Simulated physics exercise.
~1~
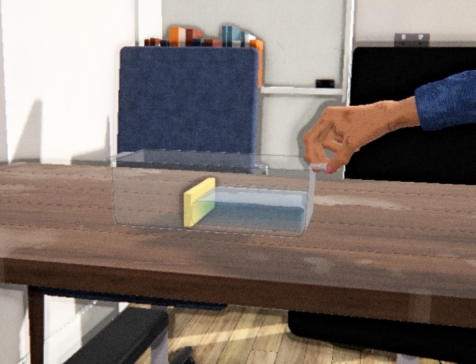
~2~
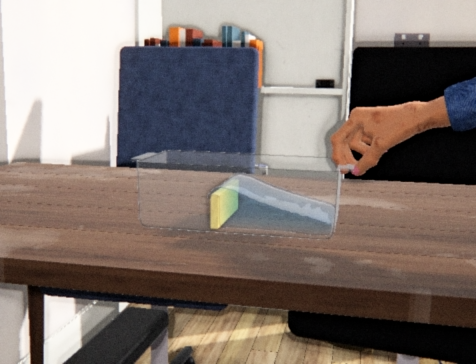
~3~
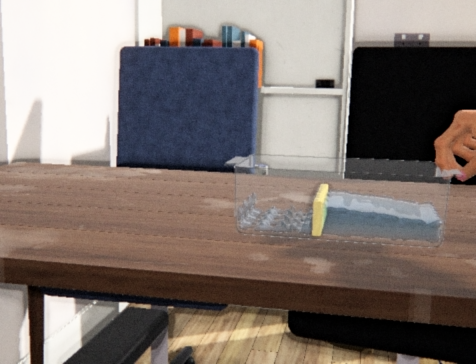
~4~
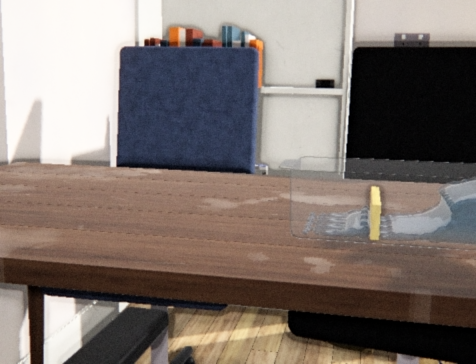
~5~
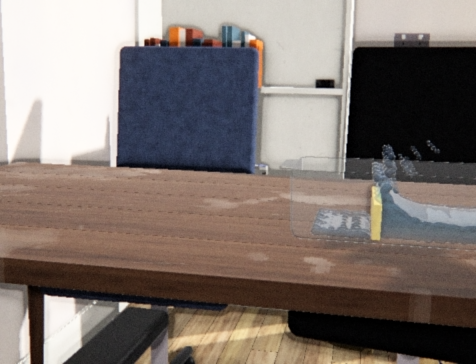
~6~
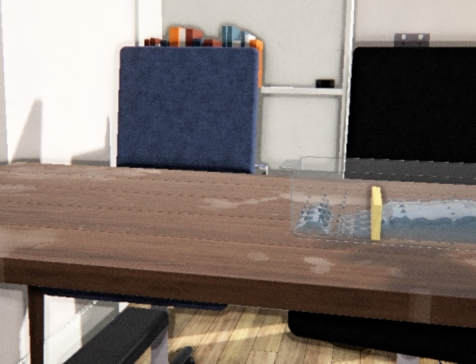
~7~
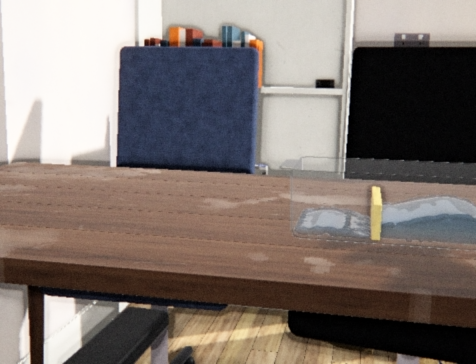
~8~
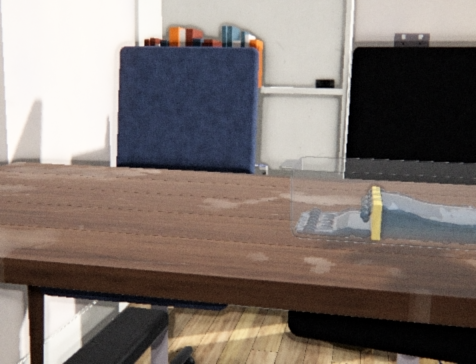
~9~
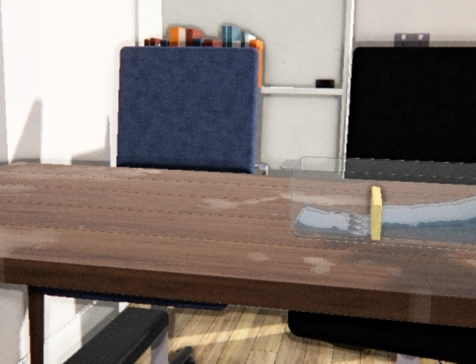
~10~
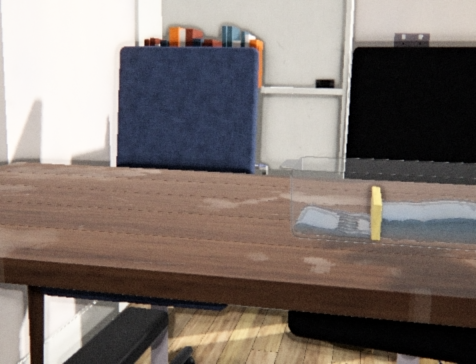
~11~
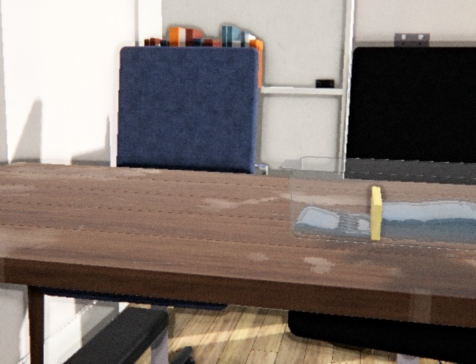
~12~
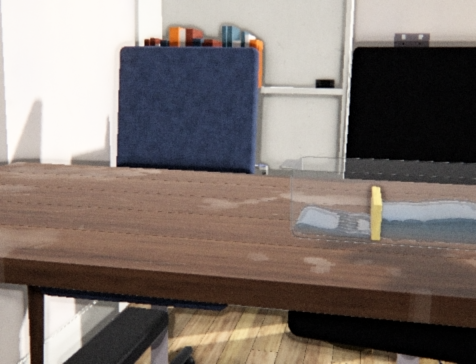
A hand pulling a clear tub right along a wooden table, water splashing past its yellow divider and settling on both sides.
